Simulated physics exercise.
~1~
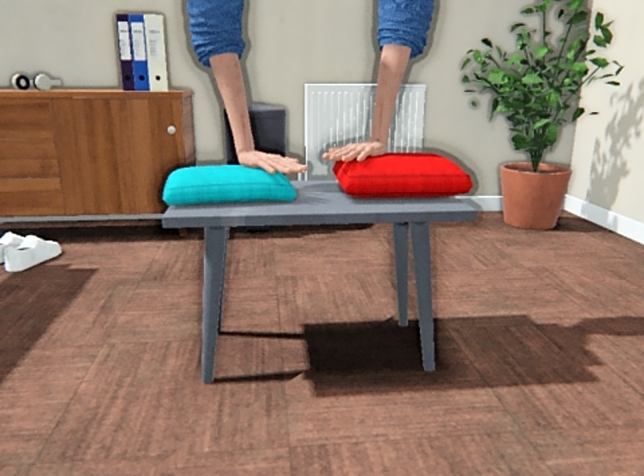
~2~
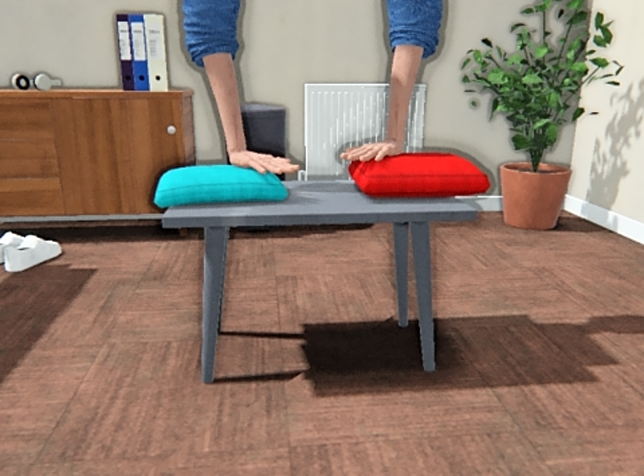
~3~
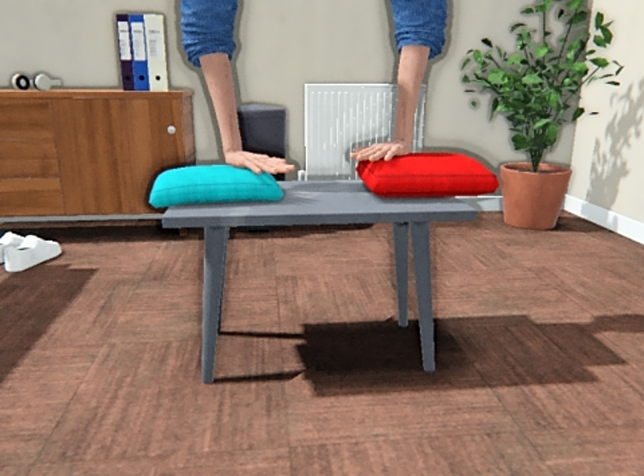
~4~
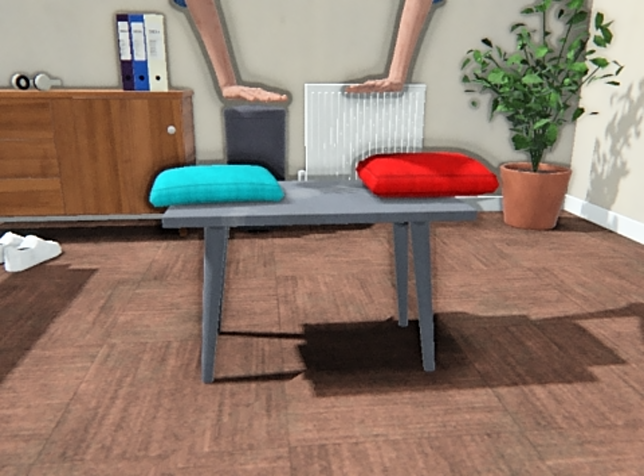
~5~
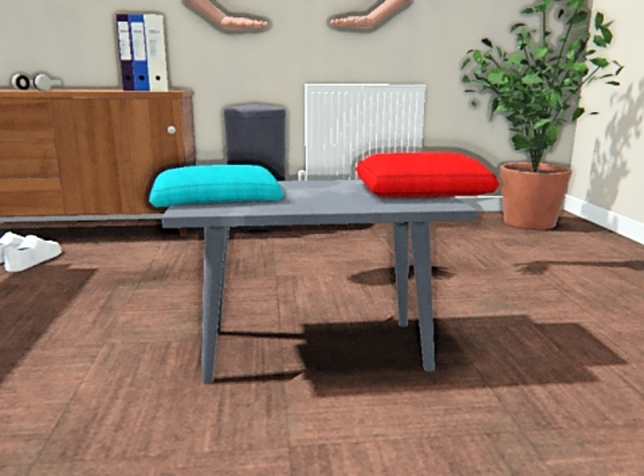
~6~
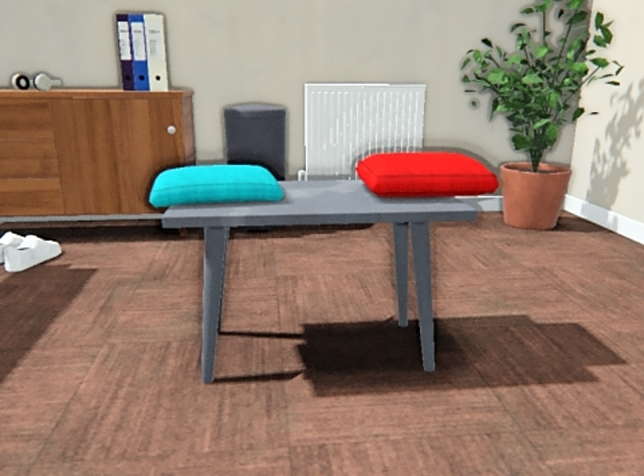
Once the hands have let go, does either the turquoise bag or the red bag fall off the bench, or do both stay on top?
Neither bag falls. The turquoise one and the red one both stay on the bench, lying still near its opposite ends.
At first, two hands rest on a turquoise bag and a red bag lying on a grey bench in a room with a wooden cabinet and a potted plant. The hands slide the bags apart, the turquoise one to the left and the red one to the right. They push a little further, until each bag juts slightly past its end of the bench. Then the hands let go, lift away and move up out of view. Both bags stay where they were left, lying still on top of the bench.
